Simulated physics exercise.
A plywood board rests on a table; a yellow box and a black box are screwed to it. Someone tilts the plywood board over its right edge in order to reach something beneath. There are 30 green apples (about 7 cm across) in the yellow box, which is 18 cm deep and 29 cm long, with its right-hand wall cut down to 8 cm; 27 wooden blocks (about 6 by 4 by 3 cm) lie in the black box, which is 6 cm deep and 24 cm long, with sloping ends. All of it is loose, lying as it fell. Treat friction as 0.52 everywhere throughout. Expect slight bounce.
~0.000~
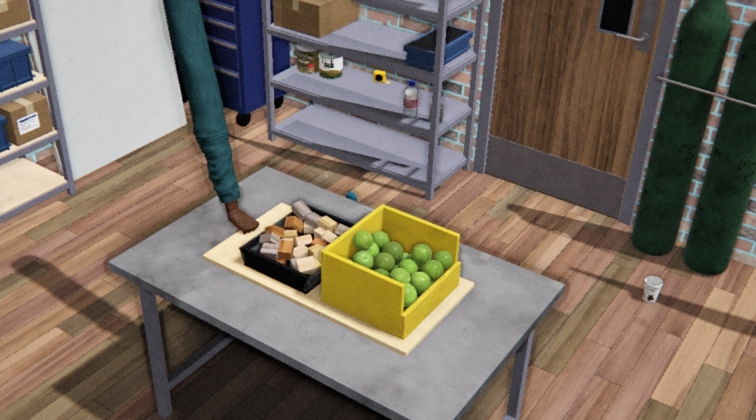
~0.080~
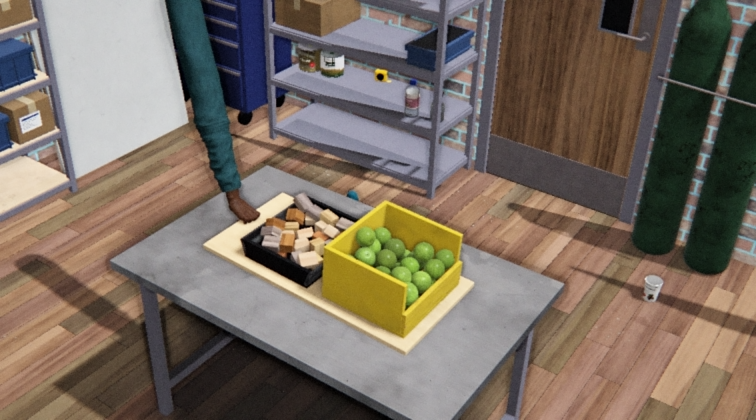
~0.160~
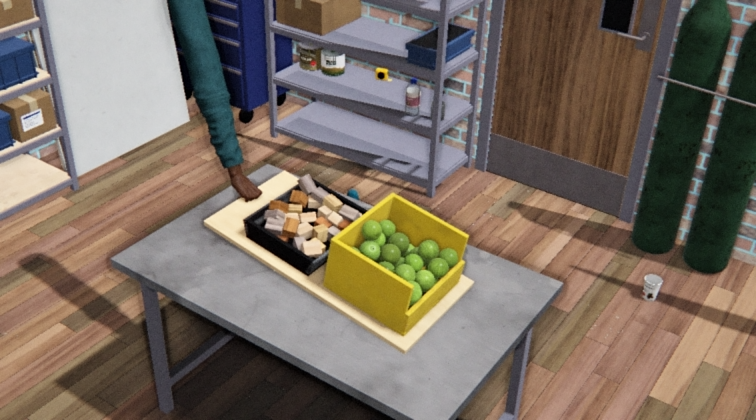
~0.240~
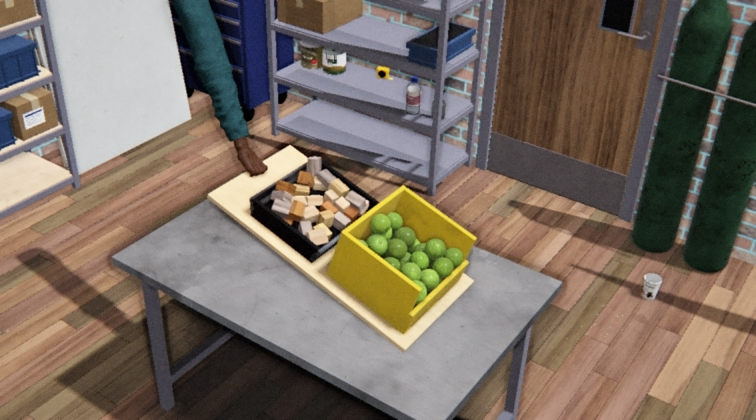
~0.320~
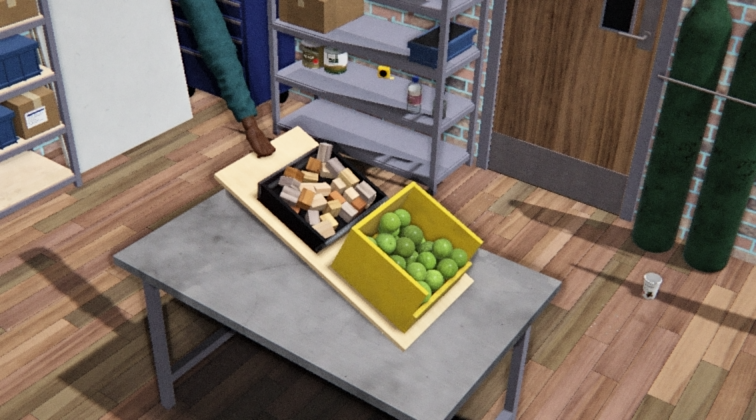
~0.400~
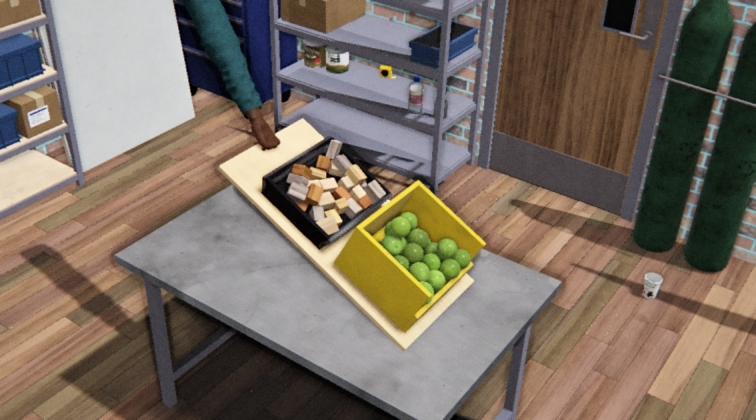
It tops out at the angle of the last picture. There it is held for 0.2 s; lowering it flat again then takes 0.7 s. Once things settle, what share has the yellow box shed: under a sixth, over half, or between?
It sheds below one-sixth.
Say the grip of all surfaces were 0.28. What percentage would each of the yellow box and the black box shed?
Yellow box 10, black box 0 per cent.
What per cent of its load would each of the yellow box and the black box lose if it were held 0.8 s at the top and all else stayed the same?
In that case you'd see yellow box shed 0 percent of its load and black box shed 0 percent.
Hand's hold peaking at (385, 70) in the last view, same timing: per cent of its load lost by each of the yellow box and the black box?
Yellow box 80 %, black box 100 %.
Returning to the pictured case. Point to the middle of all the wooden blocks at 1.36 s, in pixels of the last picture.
Around (318, 240) in pixels.
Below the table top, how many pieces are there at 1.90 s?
The number is close to 0.
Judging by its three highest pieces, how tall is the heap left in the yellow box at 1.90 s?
15 cm, more or less.
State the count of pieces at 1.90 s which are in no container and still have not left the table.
I'd say close to 0 in all.
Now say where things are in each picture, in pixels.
In the first frame (places track the rim corner closest to us here; the camera moves round a little), yellow box (404, 286); black box (309, 277); tipped 0°; all still inside.
In the second frame, yellow box (407, 286); black box (310, 272); tipped 3°.
In the third frame, yellow box (413, 287); black box (313, 261); tipped 10°.
In the fourth frame, yellow box (421, 290); black box (319, 249); tipped 17°.
In the fifth frame, yellow box (428, 294); black box (326, 241); tipped 24°.
In the sixth frame, yellow box (431, 296); black box (330, 238); tipped 27°; all still inside.
After 0.64 s, tilt 27°; the yellow box has all 30 and the black box has all 27.
After 0.94 s, tilt 14°; the yellow box has all 30 and the black box has all 27.
After 1.36 s, tilt 0°; the yellow box has all 30 and the black box has all 27.
Outcome (at 1.90 s), the yellow box has all 30 and the black box has all 27. Asked share, 0 of 30, 0 per cent.
